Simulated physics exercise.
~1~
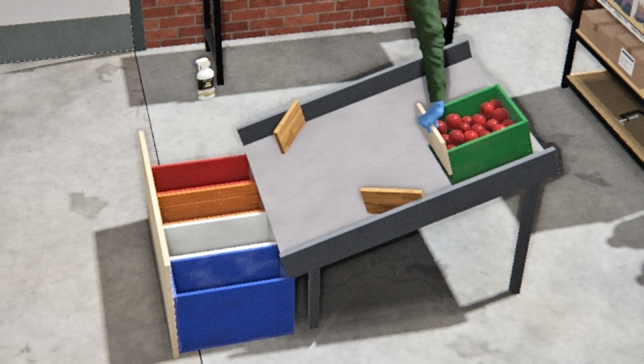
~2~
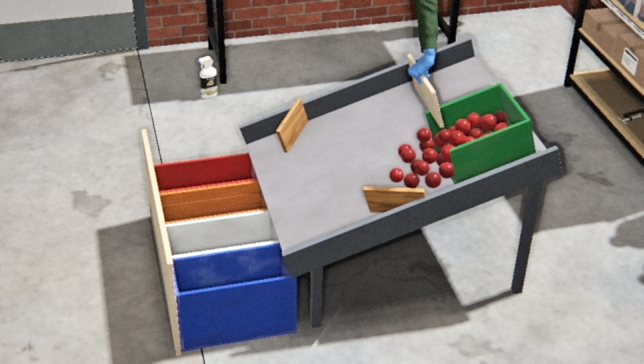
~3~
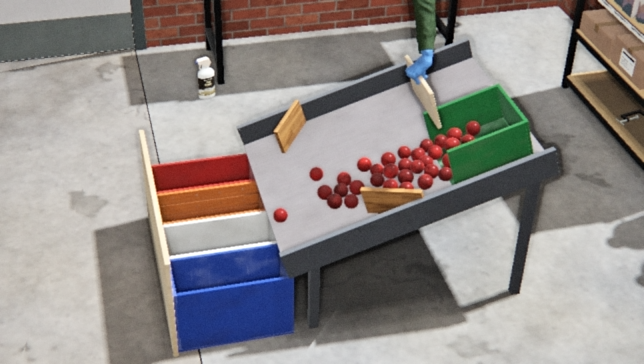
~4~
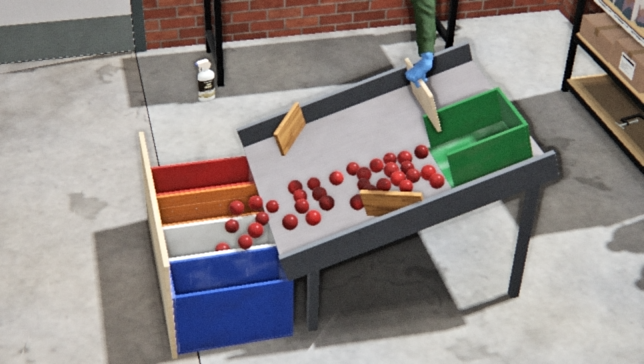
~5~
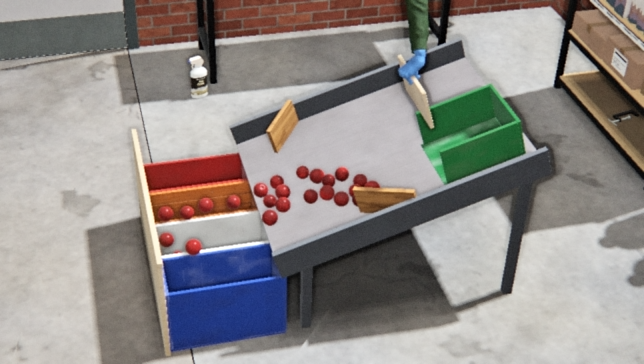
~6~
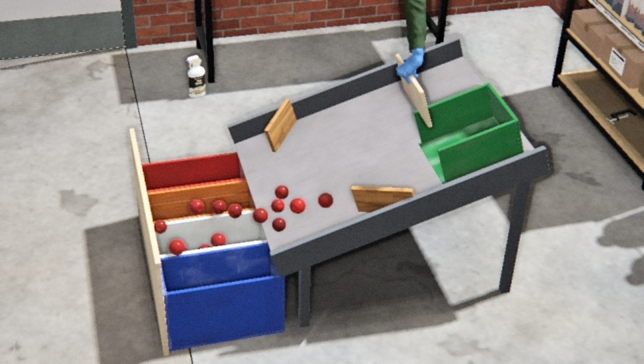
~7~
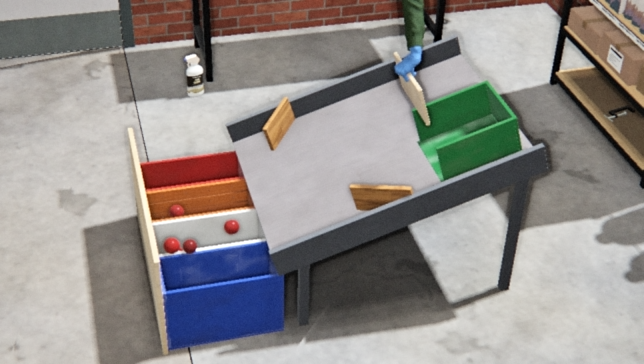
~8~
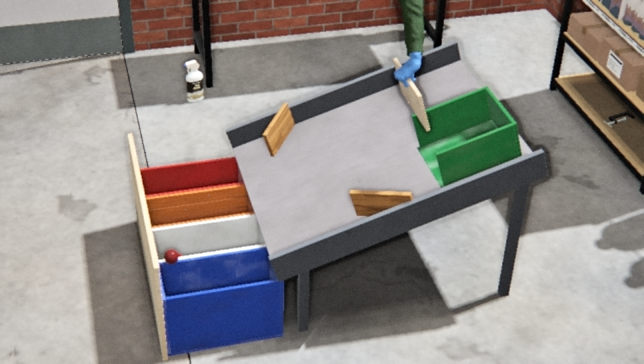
Red apples sit packed in a green pen at the upper right of a sloping grey table while a gloved hand holds a small wooden gate at its opening. The hand lifts the gate clear, and the apples spill out and roll down to the left, spreading past two fixed angled boards. The leaders drop off the low edge towards the coloured bins, and the rest follow in a thinning stream, falling around the white and orange ones. Finally the pen and slope are empty, with one apple still visible near the white and blue bins.
